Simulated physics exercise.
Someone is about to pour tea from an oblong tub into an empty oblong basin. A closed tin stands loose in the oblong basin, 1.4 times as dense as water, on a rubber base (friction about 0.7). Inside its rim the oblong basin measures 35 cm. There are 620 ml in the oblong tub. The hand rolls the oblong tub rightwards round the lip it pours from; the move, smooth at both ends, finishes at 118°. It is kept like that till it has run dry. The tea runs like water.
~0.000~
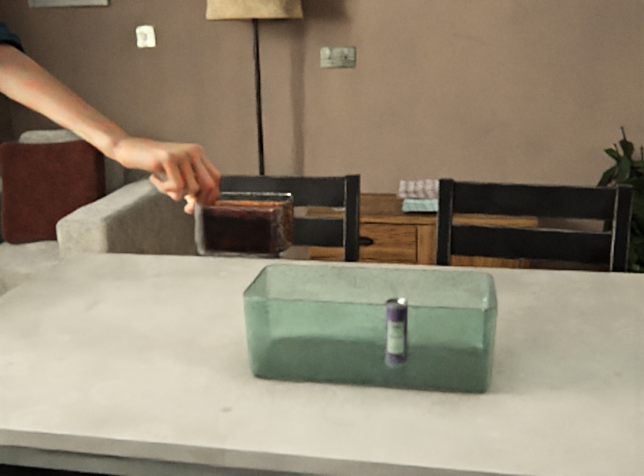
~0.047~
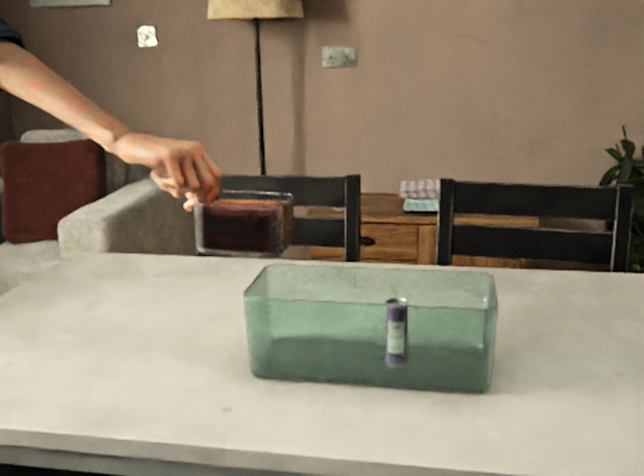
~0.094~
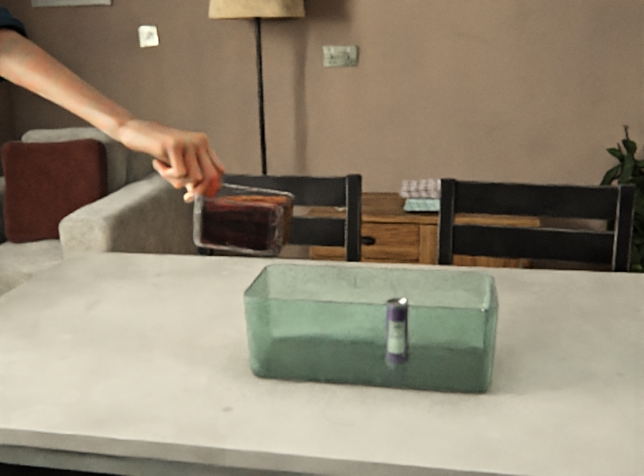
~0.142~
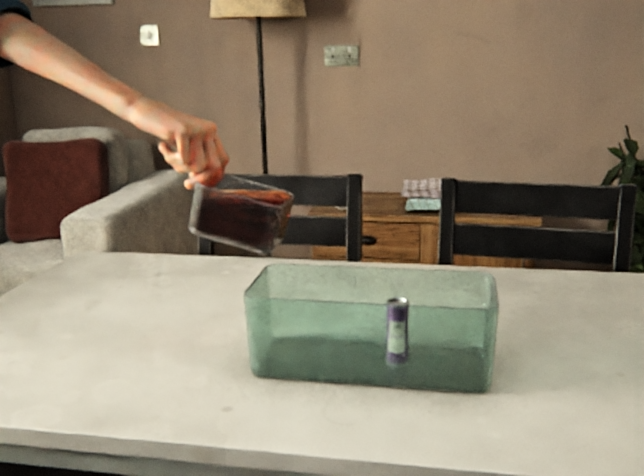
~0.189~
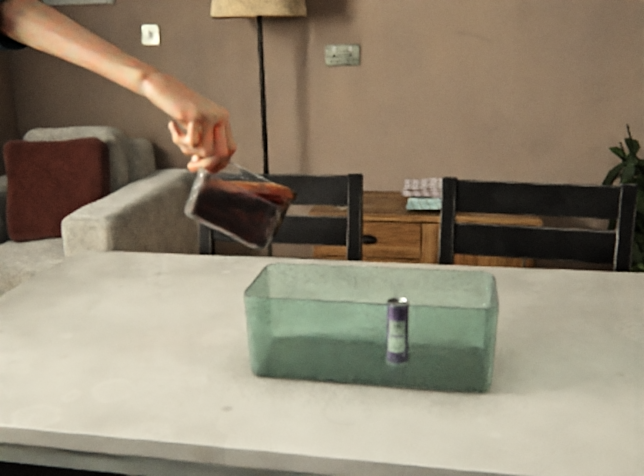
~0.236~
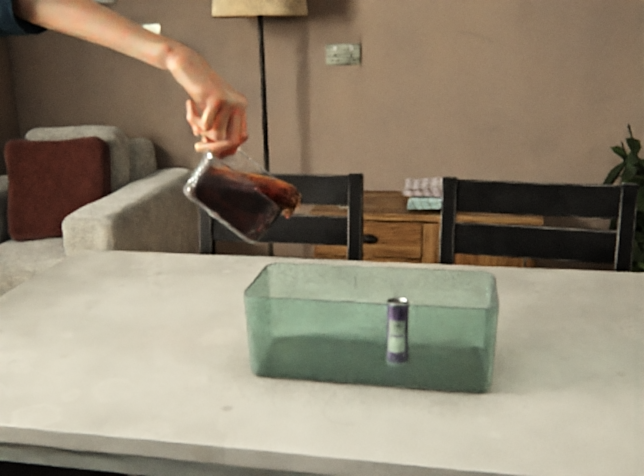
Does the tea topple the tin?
The tin topples.
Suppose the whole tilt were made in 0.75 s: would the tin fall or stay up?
Then it topples.
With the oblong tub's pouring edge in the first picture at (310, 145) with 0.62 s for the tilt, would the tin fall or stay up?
Then it remains upright.
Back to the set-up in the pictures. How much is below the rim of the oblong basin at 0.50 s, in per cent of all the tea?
Some 18 per cent.
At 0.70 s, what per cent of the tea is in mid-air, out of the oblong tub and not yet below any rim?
Some 7 per cent.
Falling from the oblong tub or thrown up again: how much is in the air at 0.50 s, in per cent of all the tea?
About 56 per cent.
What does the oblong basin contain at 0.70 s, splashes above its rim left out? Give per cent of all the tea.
Some 92 per cent.
By 0.50 s the tilt is 108° and 26 per cent is still to pour; the tin stands where it began.
By 0.70 s the tilt is 118° and 1 per cent is still to pour; the tin stands 2 cm from where it began.
By 0.90 s the tilt is 118° and 0 per cent is still to pour; the tin leans 23°.
By 1.12 s the tilt is 118° and 0 per cent is still to pour; the tin lies on its side.
At rest the tin lies on its side.
